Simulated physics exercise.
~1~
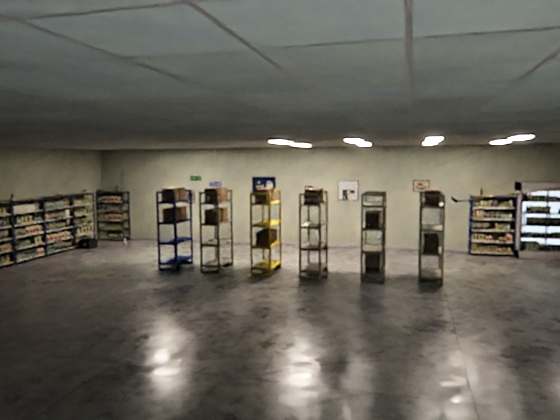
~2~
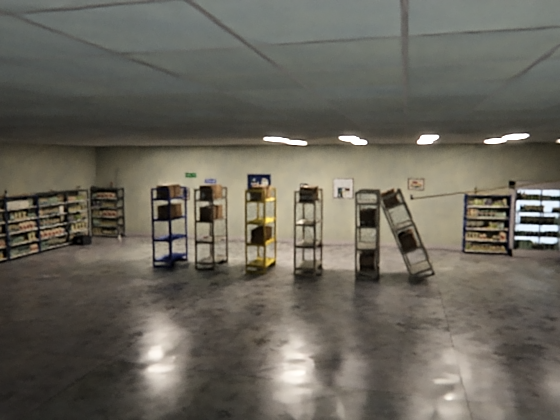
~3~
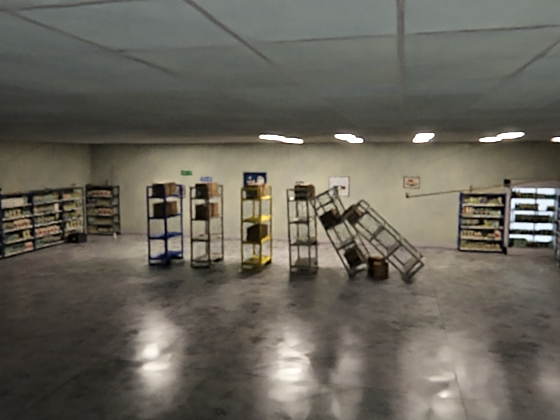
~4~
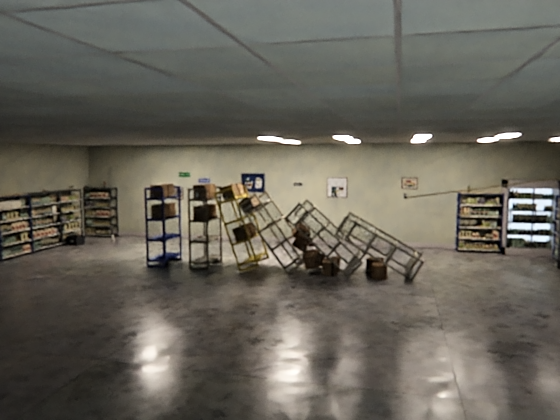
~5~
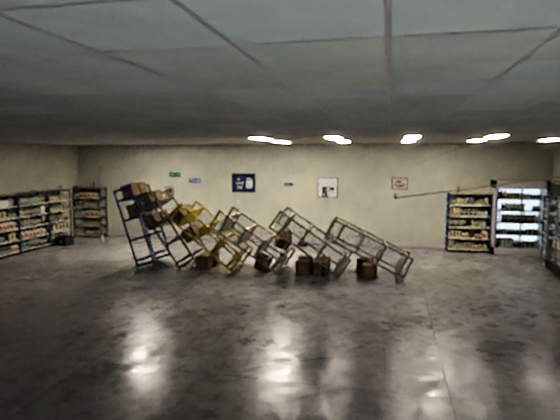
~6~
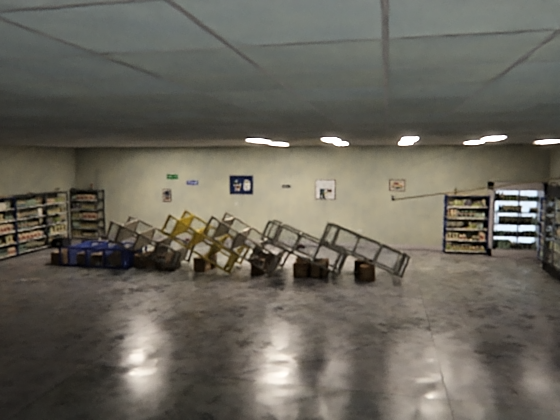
The clip opens on six open-sided shelving racks standing in a row across a dim storeroom, one blue and one yellow, each holding dark boxes. A thin pole reaches in from the right, and the rightmost rack tips left into its neighbour. The lean passes leftward from rack to rack, reaching the yellow one as boxes drop to the floor. The plain rack beyond it goes over next, then the blue one at the far left. It ends with the blue rack flat on the floor, the others slumped leftward on one another, and boxes scattered among them.
